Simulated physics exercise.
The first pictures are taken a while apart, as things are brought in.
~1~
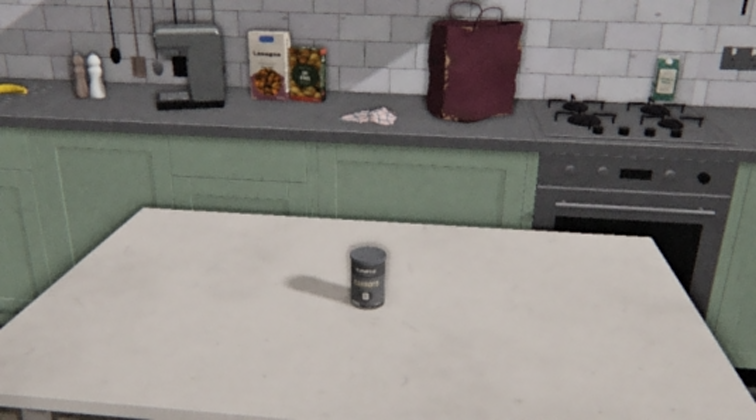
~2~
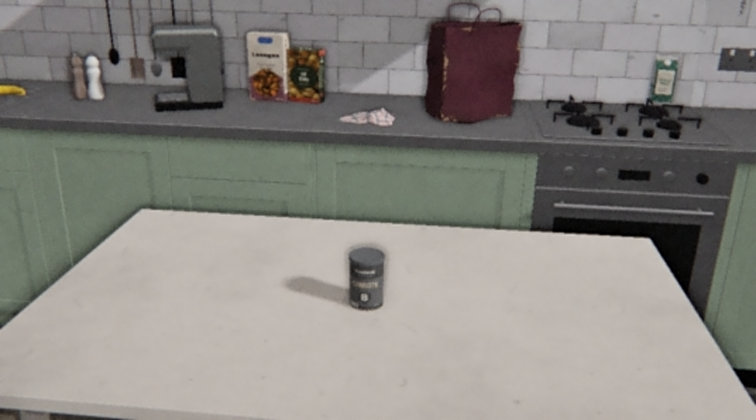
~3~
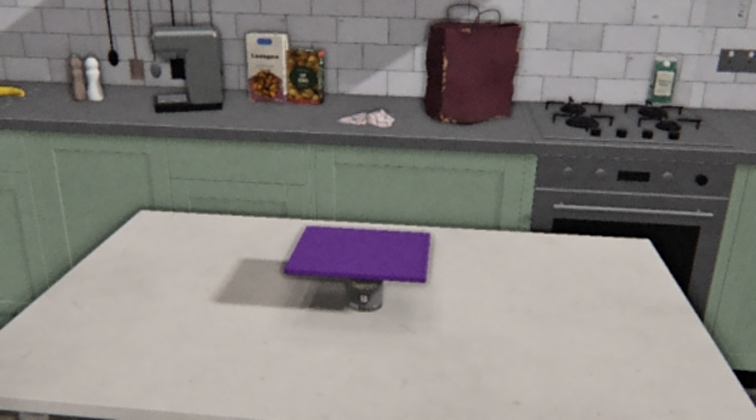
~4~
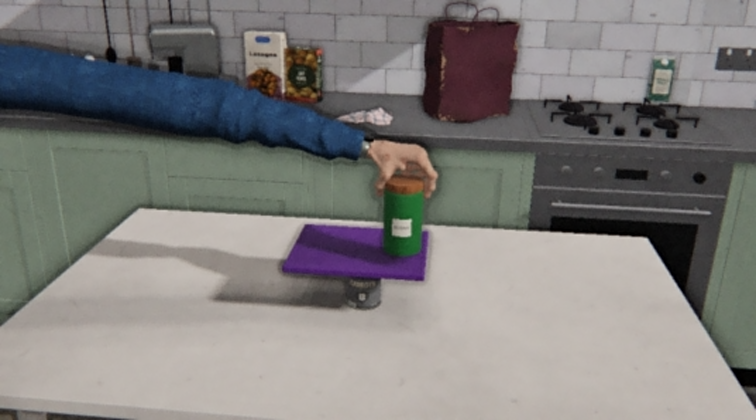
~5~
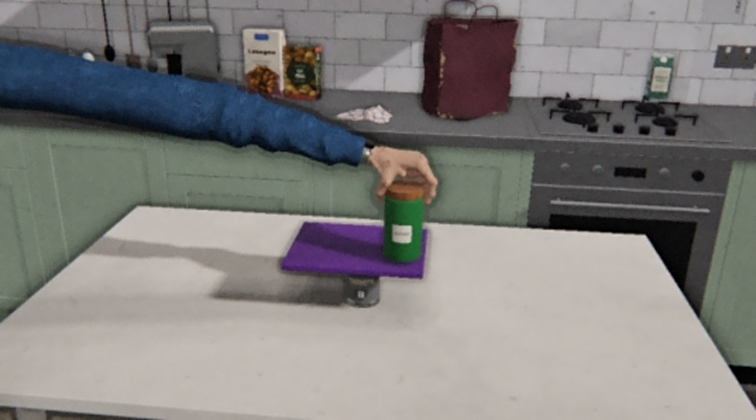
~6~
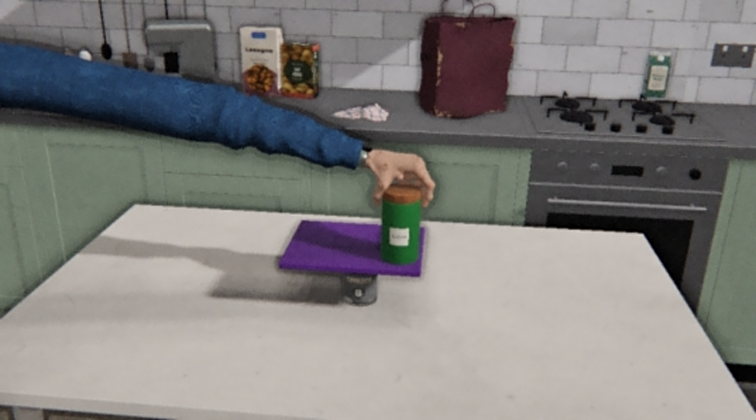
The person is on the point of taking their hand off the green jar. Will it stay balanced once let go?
In the end it goes wrong, really.
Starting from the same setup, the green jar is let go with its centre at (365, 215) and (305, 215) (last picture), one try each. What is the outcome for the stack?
Case A: It survives; case B: It caves in.
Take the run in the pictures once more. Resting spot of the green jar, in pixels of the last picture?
The object ends up somewhere around (455, 322).
Then, 0.40 s later than the last frame, green jar now fallen; purple lid tilted by 61°.
Then, 0.50 s later than the last frame, purple lid tilted by 69°.
When it is over, fallen, green jar; lying over in the stack, purple lid; grey tin as before. End places, in pixels of the last picture, green jar near (455, 322). The stack comes apart.
